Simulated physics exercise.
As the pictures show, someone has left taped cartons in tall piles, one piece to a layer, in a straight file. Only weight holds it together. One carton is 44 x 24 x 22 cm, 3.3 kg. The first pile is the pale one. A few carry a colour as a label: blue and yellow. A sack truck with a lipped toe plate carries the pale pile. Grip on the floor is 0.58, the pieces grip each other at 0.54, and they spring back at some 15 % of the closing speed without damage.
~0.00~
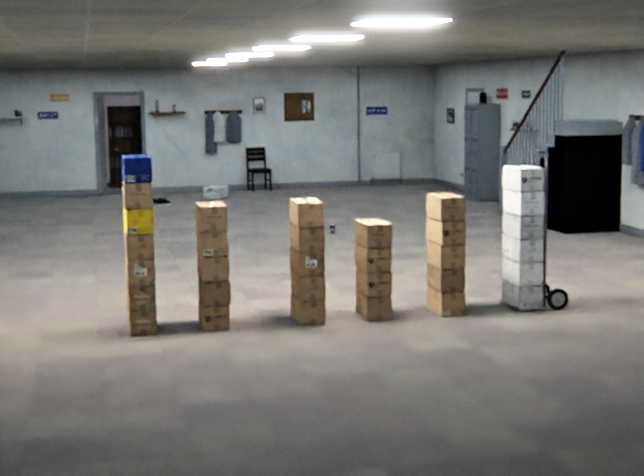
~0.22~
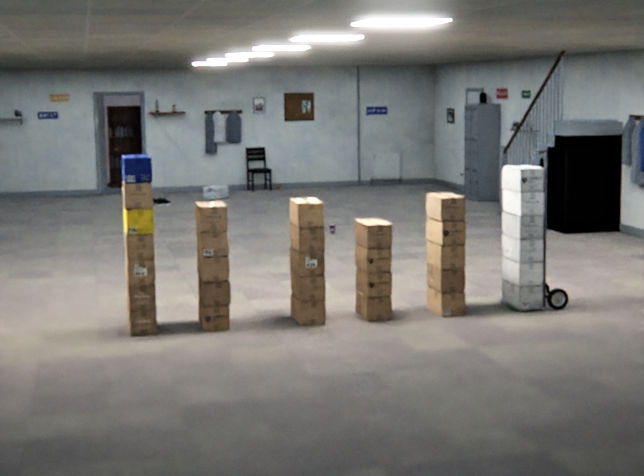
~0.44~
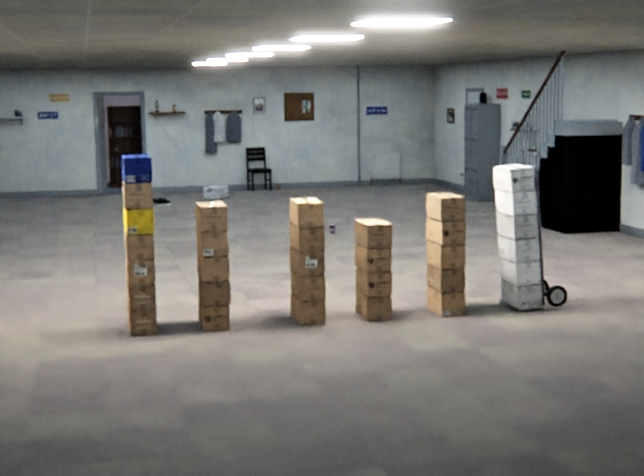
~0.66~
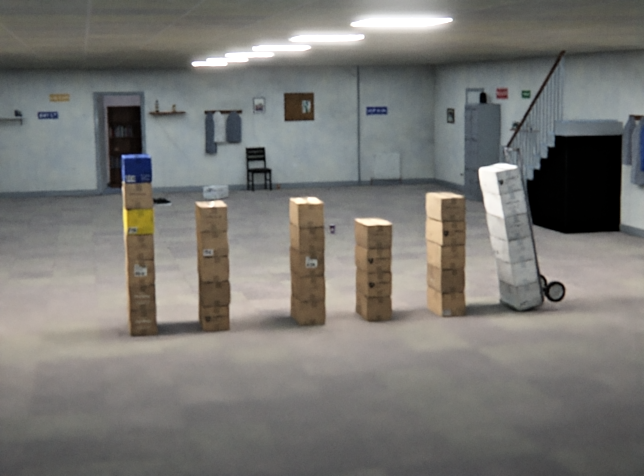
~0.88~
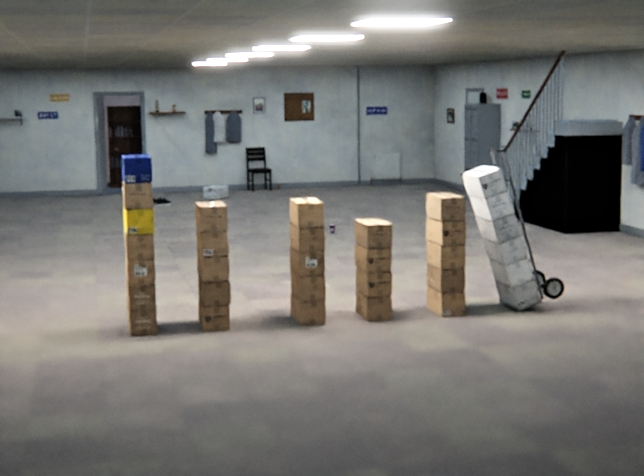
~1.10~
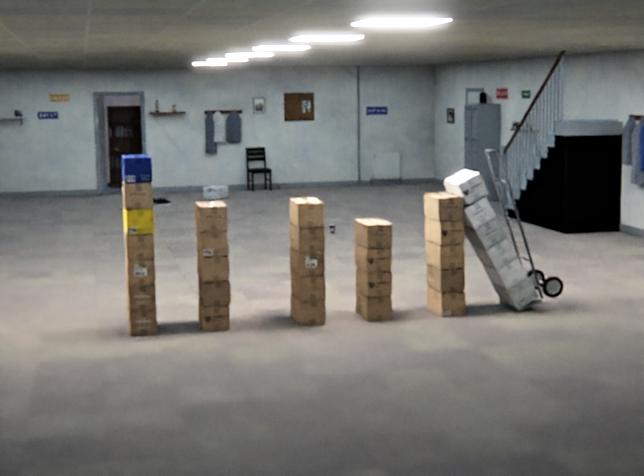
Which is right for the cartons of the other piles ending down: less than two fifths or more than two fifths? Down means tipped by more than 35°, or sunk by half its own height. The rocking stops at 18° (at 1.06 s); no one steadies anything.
The part is over two fifths.
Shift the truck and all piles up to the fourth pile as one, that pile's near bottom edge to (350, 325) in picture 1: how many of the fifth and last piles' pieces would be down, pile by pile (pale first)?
Then fifth 0, last 0.
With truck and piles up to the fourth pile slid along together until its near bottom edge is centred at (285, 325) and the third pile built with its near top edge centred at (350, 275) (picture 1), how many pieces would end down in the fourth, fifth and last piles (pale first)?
In that case fourth 0, fifth 0, last 0.
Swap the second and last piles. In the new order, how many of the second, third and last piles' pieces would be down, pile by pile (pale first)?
In that case second 6, third 4, last 5.
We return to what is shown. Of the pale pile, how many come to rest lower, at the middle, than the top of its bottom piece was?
The count is 3.
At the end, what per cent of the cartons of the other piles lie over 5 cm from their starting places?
Shifted: 100 per cent.
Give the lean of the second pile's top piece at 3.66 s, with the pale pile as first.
Roughly 20° from upright.
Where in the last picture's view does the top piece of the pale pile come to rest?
Near (367, 274).
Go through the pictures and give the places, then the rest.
In the first picture (each place is the centre of the face we see best), truck frame (546, 184) 0° forward; blue carton (138, 170); yellow carton (140, 222); the others all in place.
In the second picture, truck frame (545, 183) 0° forward; blue carton (138, 170).
In the third picture, truck frame (537, 182) 4° forward, top of the pale pile leaning 4°; blue carton (138, 170); the others all in place.
In the fourth picture, truck frame (523, 181) 11° forward, top of the pale pile leaning 11°; blue carton (138, 170); the others all in place.
In the fifth picture, truck frame (511, 181) 16° forward, top of the pale pile leaning 18°; blue carton (138, 170); the others all in place.
In the sixth picture, truck frame (507, 182) 18° forward, top of the pale pile leaning 25°; blue carton (138, 170); yellow carton (140, 222); one has shifted.
By 1.94 s, 6 of the pale pile down; 4 of the 26 other cartons down.
By 3.66 s, 6 of the pale pile down; 17 of the 26 other cartons down; yellow carton tilted 21°; blue carton tilted 21°.
When it is over (5.3 s), 6 of the pale pile down; 24 of the 26 other cartons down; yellow carton on its side; blue carton on its side. That is 92 per cent.
